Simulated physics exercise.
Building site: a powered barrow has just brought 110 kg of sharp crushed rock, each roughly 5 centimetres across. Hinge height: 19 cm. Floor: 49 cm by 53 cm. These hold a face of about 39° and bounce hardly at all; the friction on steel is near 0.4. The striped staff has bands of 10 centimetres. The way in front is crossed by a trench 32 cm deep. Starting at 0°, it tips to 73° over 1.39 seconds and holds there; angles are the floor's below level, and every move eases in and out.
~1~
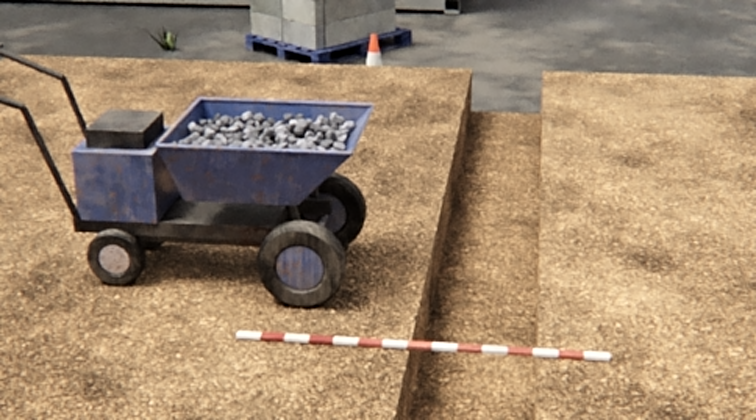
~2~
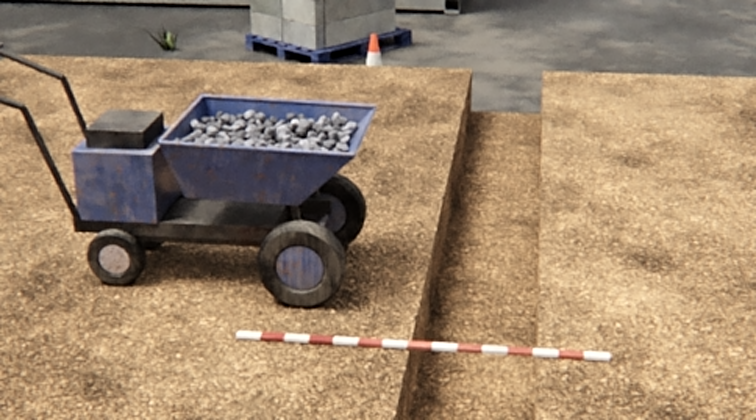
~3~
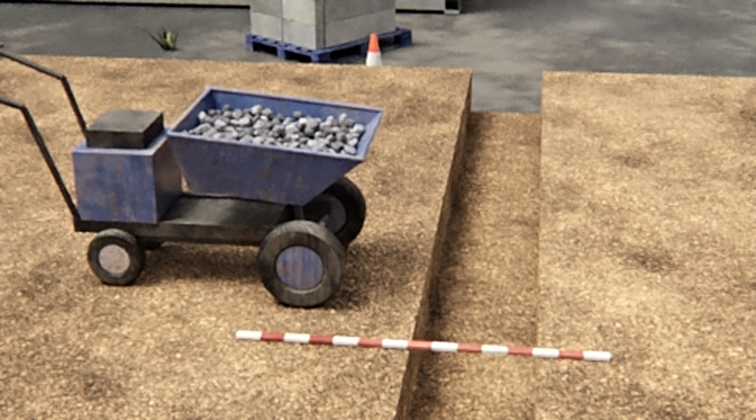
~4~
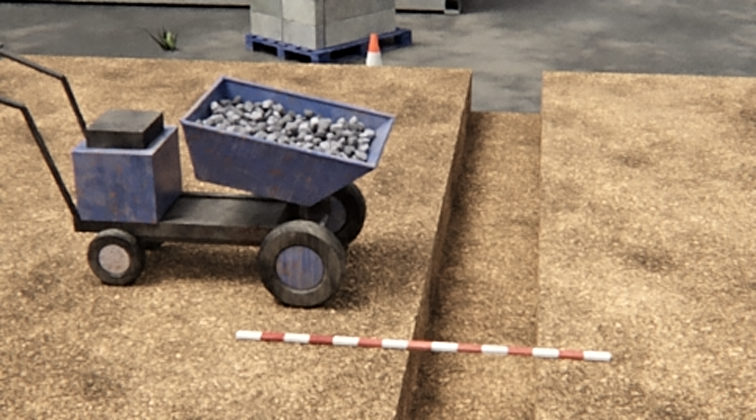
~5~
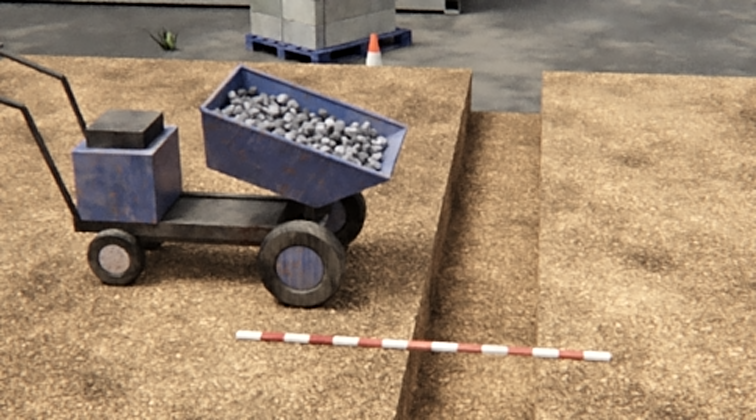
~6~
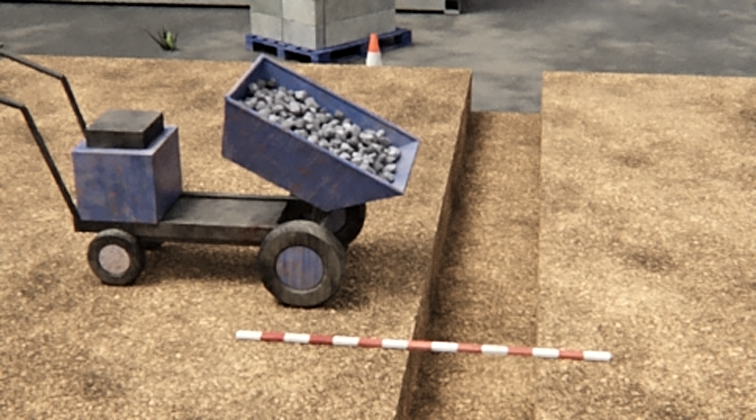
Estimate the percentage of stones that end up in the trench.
Roughly 100 per cent.
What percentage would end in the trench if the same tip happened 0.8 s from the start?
Around 100 per cent would end in the trench.
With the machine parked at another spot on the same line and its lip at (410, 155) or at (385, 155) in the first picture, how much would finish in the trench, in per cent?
That gives roughly 75 per cent and roughly 100 per cent.
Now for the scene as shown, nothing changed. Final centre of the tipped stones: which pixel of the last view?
Their middle ends up near (490, 333).
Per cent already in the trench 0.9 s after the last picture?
45 per cent, give or take.
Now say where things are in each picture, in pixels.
In the first frame, lip at (351, 154), floor tilted 0°, highest stones at (261, 126).
In the second frame, the tray is at 1°, its lip at (354, 155); the top of the load is at (262, 125).
In the third frame, the tray is at 5°, its lip at (363, 160); the top of the load is at (229, 120).
In the fourth frame, lip at (375, 168), floor tilted 11°, highest stones at (233, 111).
In the fifth frame, lip at (389, 179), floor tilted 19°, highest stones at (245, 101).
In the sixth frame, the tray is at 28°, its lip at (403, 193); the top of the load is at (265, 93).
Then, 0.5 s after the last picture the floor is at 61°, 100 % in the tray; the foremost stones are at (438, 234).
Then, 0.9 s after the last picture the floor is at 73°, 53 % in the tray, 47 % in the trench; the foremost stones are at (530, 363).
Then, 1.3 s after the last picture the floor is at 73°, 18 % in the tray, 82 % in the trench; the foremost stones are at (530, 325).
Then, 3.2 s after the last picture the floor is at 73°, 0 % in the tray, 100 % in the trench; the foremost stones are at (532, 322).
